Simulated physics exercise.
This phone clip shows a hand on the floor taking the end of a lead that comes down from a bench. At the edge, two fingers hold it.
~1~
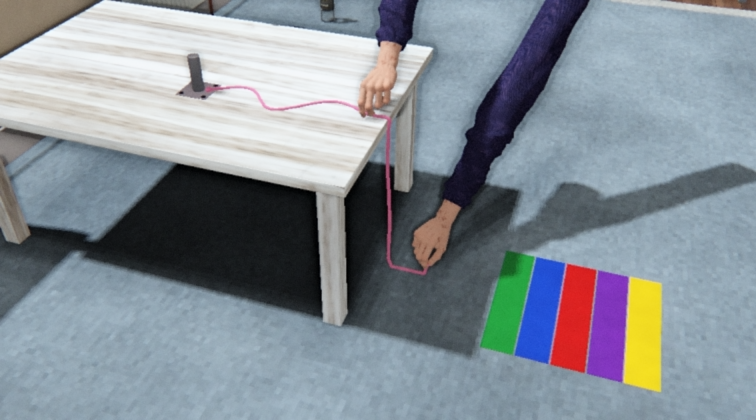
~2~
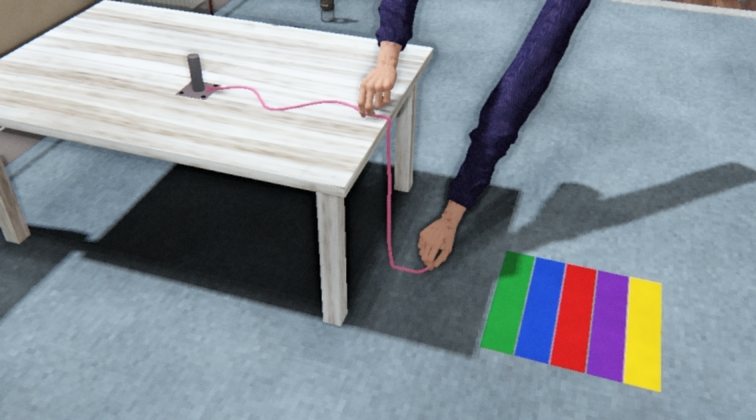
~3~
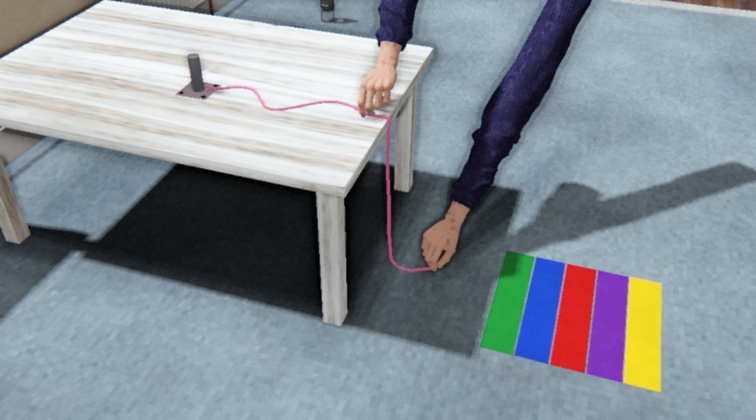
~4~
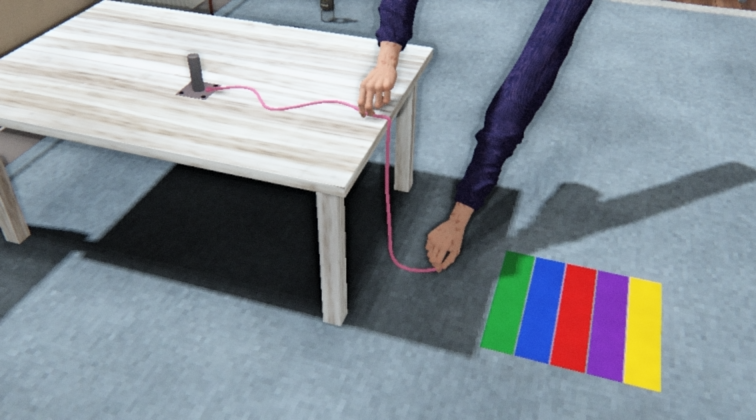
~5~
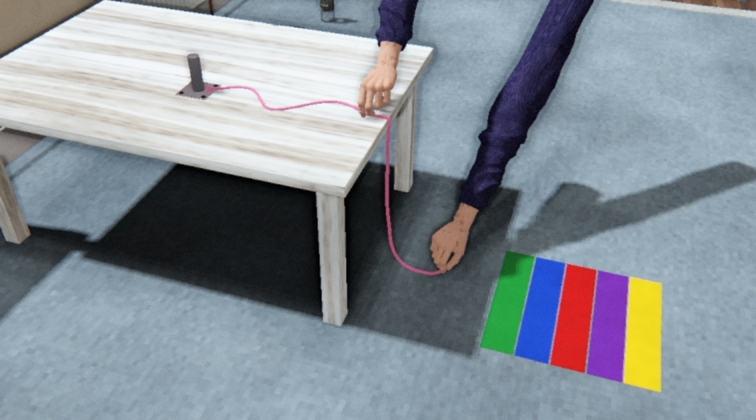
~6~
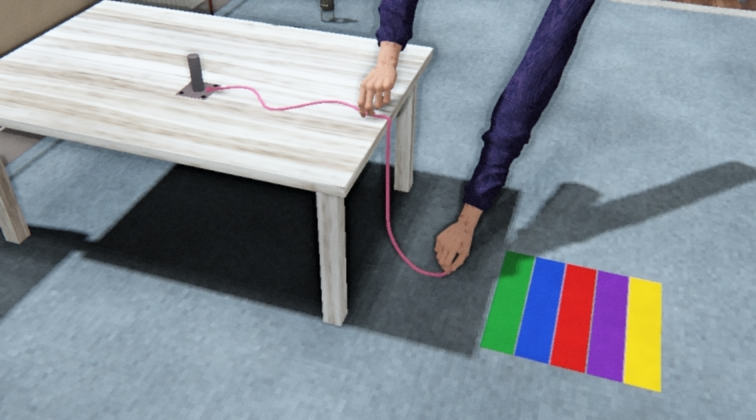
A pale wooden bench stands on a blue-grey floor, seen from above at an angle by a still camera, with green, blue, red, purple and yellow stripes at right. A pink lead runs from a dark upright peg across the top, under one hand at the edge, and down to another hand. The lower hand draws the lead's end slightly rightward, rounding its bend, while the upper hand stays put.
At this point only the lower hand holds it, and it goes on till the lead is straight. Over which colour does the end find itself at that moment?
I would say over red.
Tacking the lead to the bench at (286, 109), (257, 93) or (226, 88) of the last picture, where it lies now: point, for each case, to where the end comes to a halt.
For the three tries you'd see (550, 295), (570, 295) and (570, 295).
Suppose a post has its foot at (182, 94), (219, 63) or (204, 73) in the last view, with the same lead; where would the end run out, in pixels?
The first try gives (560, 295), the second (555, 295) and the third (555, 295).
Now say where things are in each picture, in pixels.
The first picture shows end (428, 265); green (501, 331); blue (535, 340); red (570, 348); purple (606, 357); yellow (643, 366).
The second picture shows end (433, 266); lead through (239, 87) (279, 109) (352, 106) (388, 146) (389, 204) (391, 255).
The third picture shows end (437, 267).
The fourth picture shows end (441, 268); lead through (239, 87) (279, 109) (352, 106) (388, 146) (388, 204) (392, 255).
The fifth picture shows end (446, 269).
The sixth picture shows end (450, 270); lead through (239, 87) (279, 109) (352, 106) (388, 146) (388, 204) (403, 256).
A little later, end near (508, 283); over green.
Next, end near (551, 293); over blue.
When it is tight, end near (577, 298); over red. The red one.
